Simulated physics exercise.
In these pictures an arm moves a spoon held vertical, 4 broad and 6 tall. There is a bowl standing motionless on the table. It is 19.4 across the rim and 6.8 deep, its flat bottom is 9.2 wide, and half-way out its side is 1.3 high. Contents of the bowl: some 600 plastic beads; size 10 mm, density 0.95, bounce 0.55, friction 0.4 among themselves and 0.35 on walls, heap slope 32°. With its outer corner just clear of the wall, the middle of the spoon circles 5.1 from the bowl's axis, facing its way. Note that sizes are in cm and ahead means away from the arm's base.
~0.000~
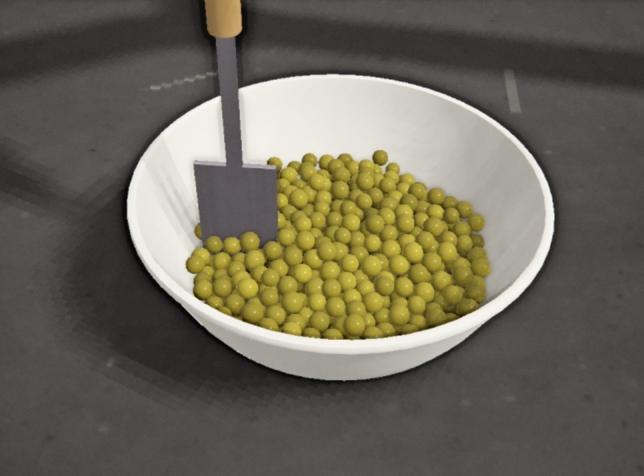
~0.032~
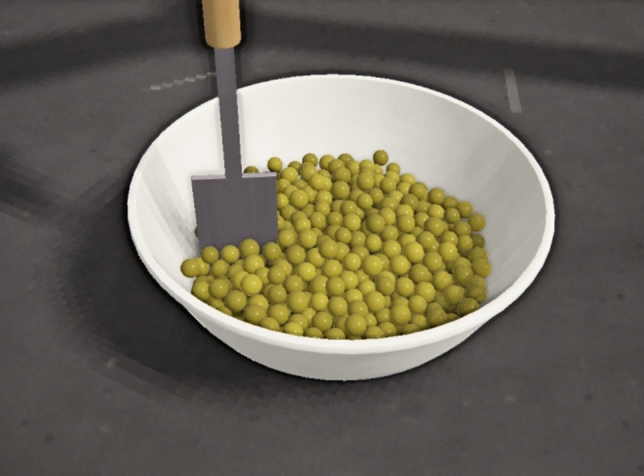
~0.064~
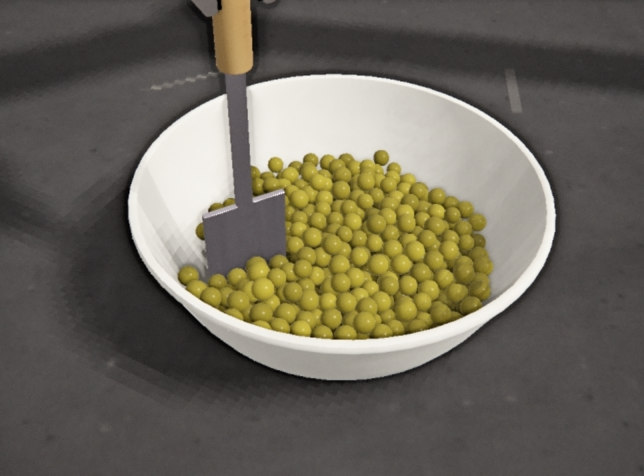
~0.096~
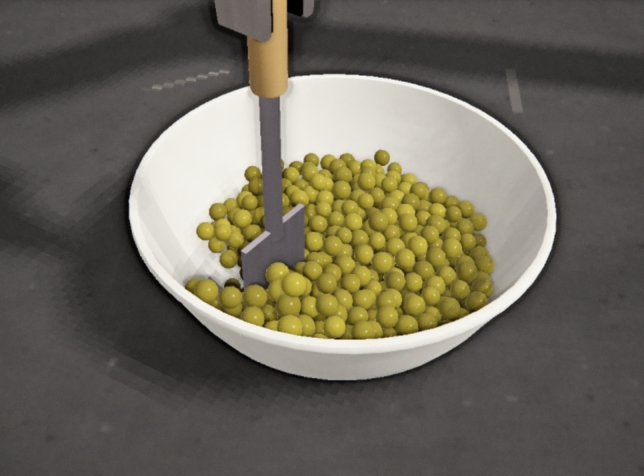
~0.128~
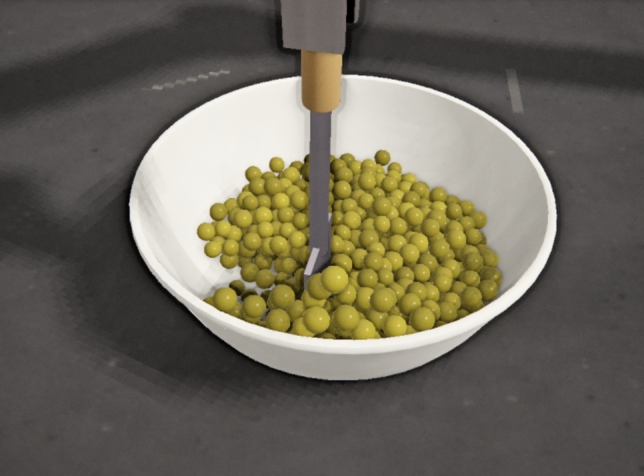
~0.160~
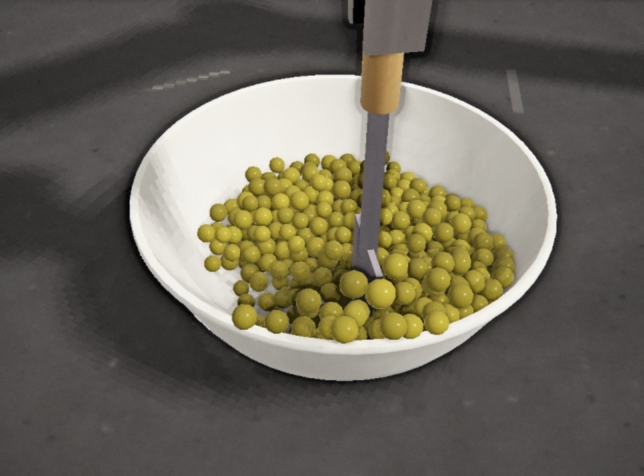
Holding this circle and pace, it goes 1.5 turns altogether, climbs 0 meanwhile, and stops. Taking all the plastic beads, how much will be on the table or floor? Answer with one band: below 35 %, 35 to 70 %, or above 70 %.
Below 35 %.
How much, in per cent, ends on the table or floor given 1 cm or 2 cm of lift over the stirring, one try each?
About 20 per cent on the first try and 20 per cent on the second.
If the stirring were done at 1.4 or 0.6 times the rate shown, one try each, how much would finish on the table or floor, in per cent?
Some 50 and 5 per cent.
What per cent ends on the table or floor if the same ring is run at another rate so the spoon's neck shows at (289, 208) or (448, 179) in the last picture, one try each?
Around 10 and 50 percent, in that order.
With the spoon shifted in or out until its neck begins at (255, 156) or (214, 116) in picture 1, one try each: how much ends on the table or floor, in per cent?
Near 10 and 20 in a hundred, one try each.
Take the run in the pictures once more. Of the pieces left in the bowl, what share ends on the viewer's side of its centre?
I'd put it at roughly 35 per cent.
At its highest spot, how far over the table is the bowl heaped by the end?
Height: Roughly 6.5 cm.
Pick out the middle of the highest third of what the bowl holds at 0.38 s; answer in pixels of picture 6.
About (302, 134).
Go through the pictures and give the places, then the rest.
The spoon neck at (233, 139), 0° round; upper third of the load around (345, 237), from x 195 to 480, top at y 160; 603 in the bowl, in the first picture.
The spoon neck at (232, 150), 10° round; upper third of the load around (342, 241), from x 190 to 480, top at y 160, in the second picture.
The spoon neck at (242, 177), 33° round; upper third of the load around (335, 251), from x 190 to 485, top at y 160, in the third picture.
The spoon neck at (273, 201), 57° round; upper third of the load around (343, 272), from x 195 to 485, top at y 160, in the fourth picture.
The spoon neck at (319, 216), 82° round; upper third of the load around (368, 280), from x 205 to 490, top at y 160, in the fifth picture.
The spoon neck at (371, 217), 106° round; upper third of the load around (410, 275), from x 205 to 505, top at y 160; 600 in the bowl, 3 in flight or on the tool, in the sixth picture.
After 0.38 s, 273° round, highest piece 10 above the table; 537 in the bowl, 29 on the table or floor, 37 in flight or on the tool.
After 0.60 s, 81° round, highest piece 9 above the table; 487 in the bowl, 102 on the table or floor, 14 in flight or on the tool.
After 0.91 s, 180° round, highest piece 6 above the table; 448 in the bowl, 154 on the table or floor, 1 in flight or on the tool.
After 1.61 s, 180° round, highest piece 6 above the table; 448 in the bowl, 155 on the table or floor.
In the end, 448 in the bowl, 155 on the table or floor. That is 26 % on the table or floor.
